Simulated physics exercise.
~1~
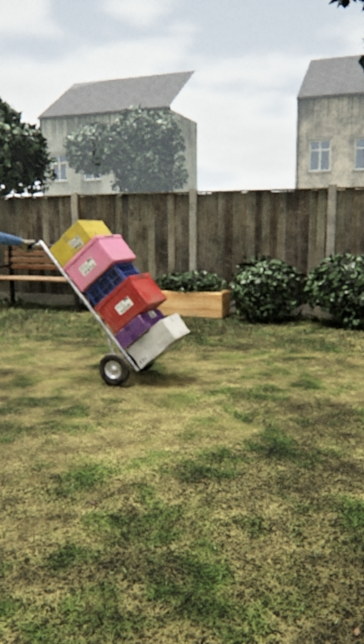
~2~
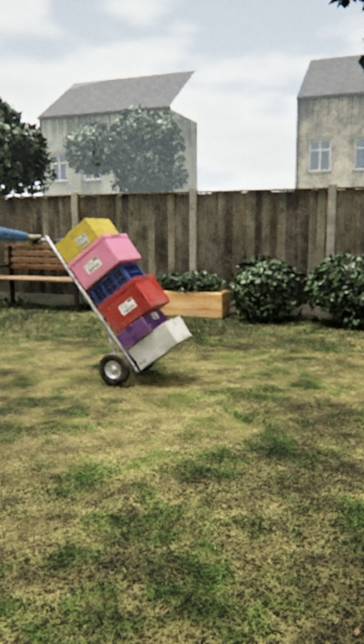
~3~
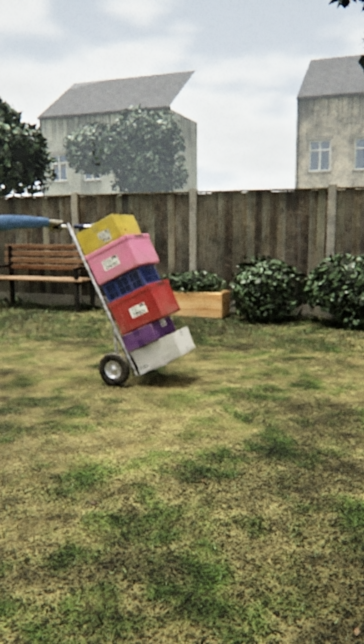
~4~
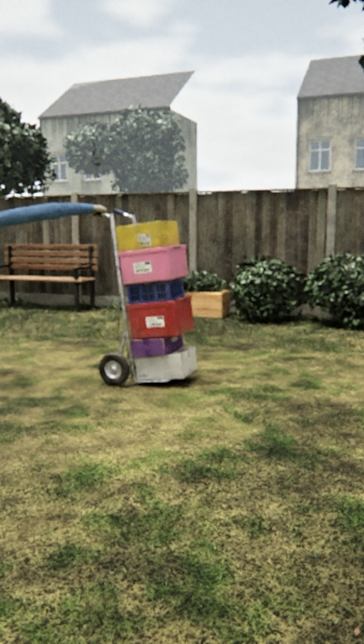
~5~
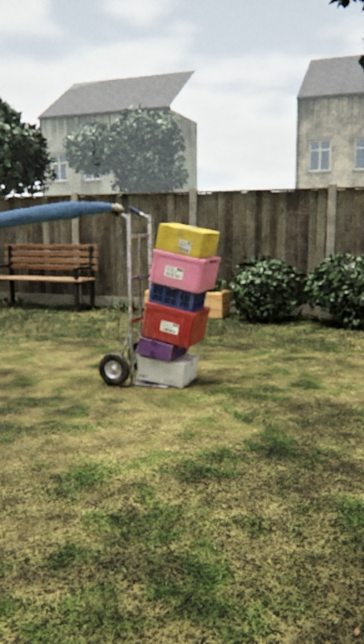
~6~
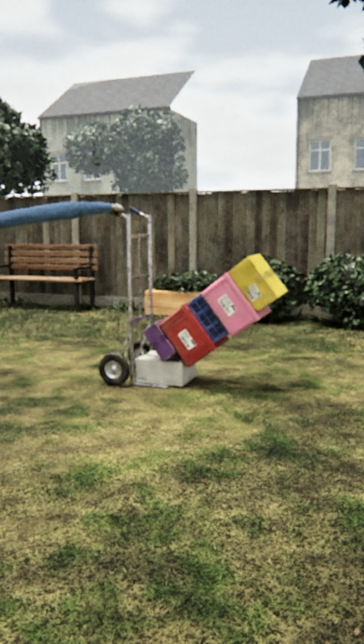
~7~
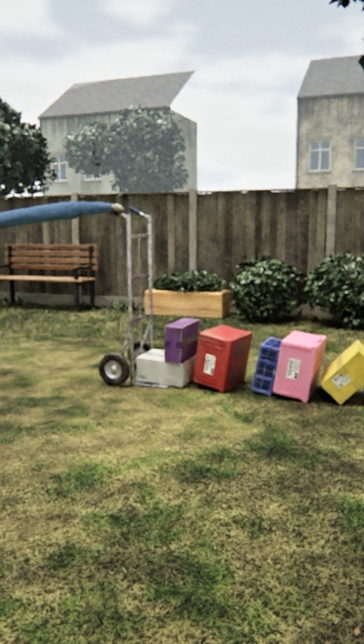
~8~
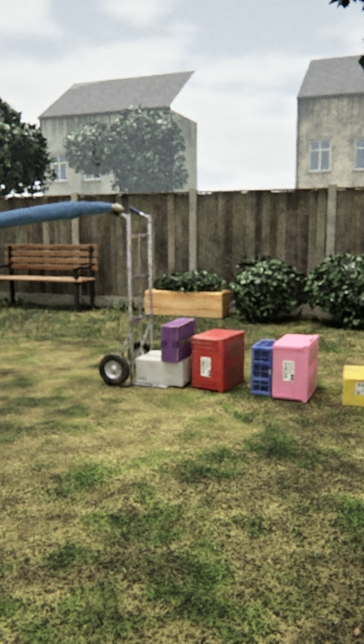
A tall stack of colourful boxes on a tilted sack truck toppled to the right as a blue arm swung the truck upright, leaving four strewn across the grass while the purple one lay tipped over on the white box, still on the truck.
